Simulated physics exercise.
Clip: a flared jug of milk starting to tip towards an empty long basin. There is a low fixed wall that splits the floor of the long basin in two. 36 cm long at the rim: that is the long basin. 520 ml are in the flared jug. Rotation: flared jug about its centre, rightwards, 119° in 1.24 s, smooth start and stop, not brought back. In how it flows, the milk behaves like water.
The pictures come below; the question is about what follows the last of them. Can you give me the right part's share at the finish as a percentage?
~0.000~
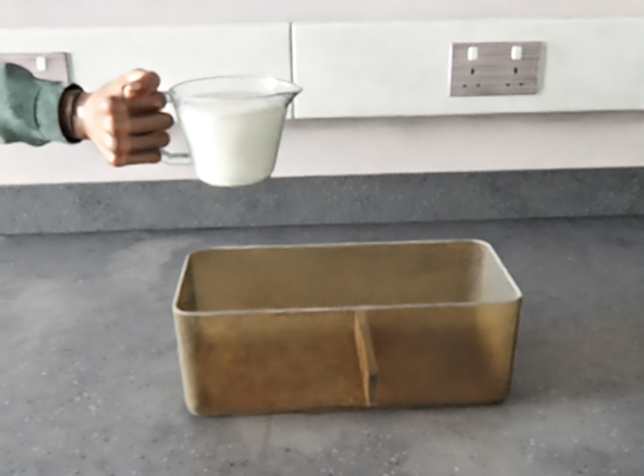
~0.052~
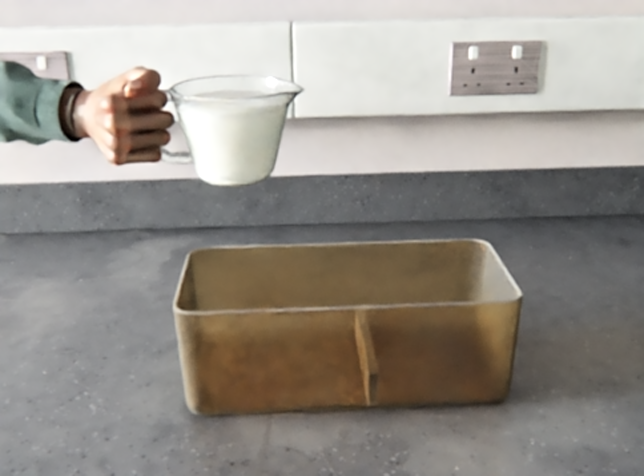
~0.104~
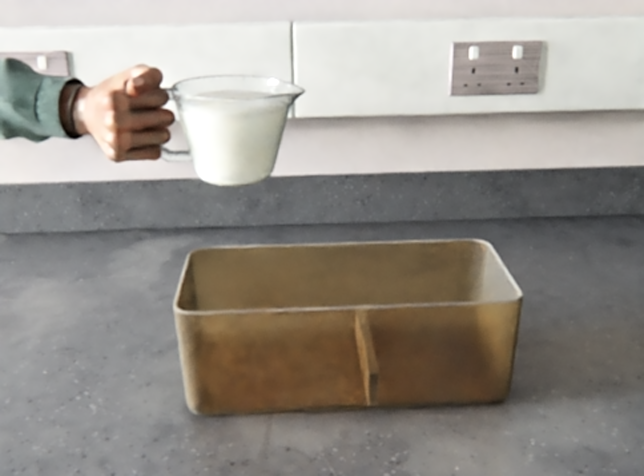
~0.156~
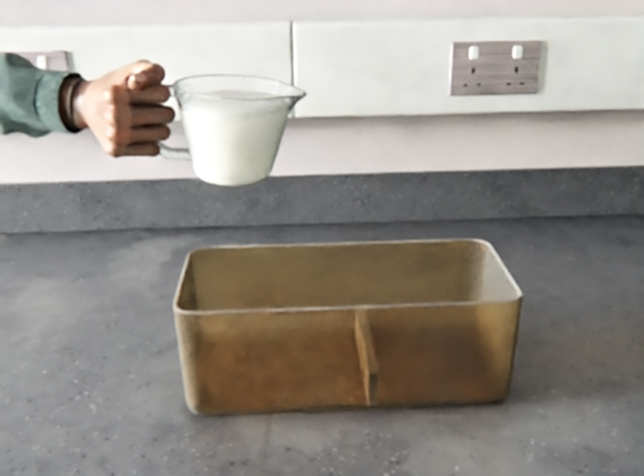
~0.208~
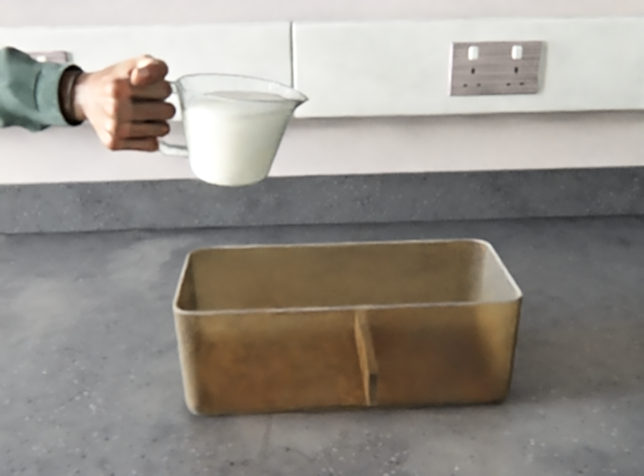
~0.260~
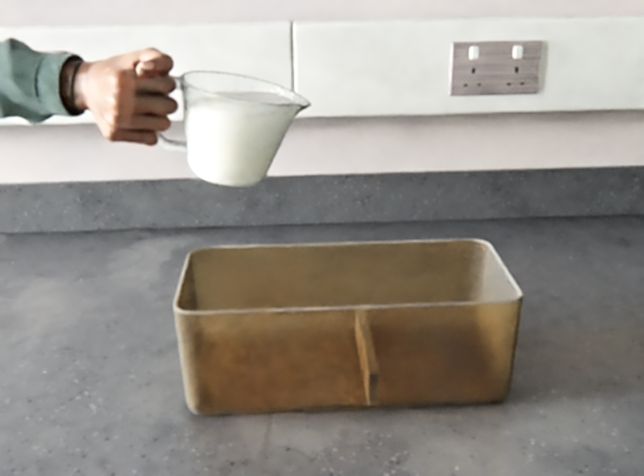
Sure, about 54 percent.
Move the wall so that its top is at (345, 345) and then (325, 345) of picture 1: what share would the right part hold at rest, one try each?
Respectively 80 and 85 %.
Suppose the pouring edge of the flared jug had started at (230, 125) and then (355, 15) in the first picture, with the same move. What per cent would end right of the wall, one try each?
About 5 %, then about 85 %.
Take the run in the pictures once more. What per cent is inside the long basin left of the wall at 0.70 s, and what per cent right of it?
Near 2 on the left, 16 on the right.
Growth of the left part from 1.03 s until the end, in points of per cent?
Close to 7% of the whole.
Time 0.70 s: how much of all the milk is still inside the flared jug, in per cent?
Close to 52 percent of the liquid remains at that time.
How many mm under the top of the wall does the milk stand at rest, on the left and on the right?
Left roughly 34 mm; right roughly 30 mm.
Then, 0.70 s in, the tilt is 72° and 53 per cent is still to pour, 2 is left of the wall and 15 right of it.
Then, 1.03 s in, the tilt is 111° and 2 per cent is still to pour, 39 is left of the wall and 52 right of it.
Then, 1.37 s in, the tilt is 119° and 0 per cent is still to pour, 46 is left of the wall and 54 right of it.
Then, 1.74 s in, the tilt is 119° and 0 per cent is still to pour, 46 is left of the wall and 54 right of it.
Finally, 46 per cent lies left of the wall, 54 right of it and 1 outside.
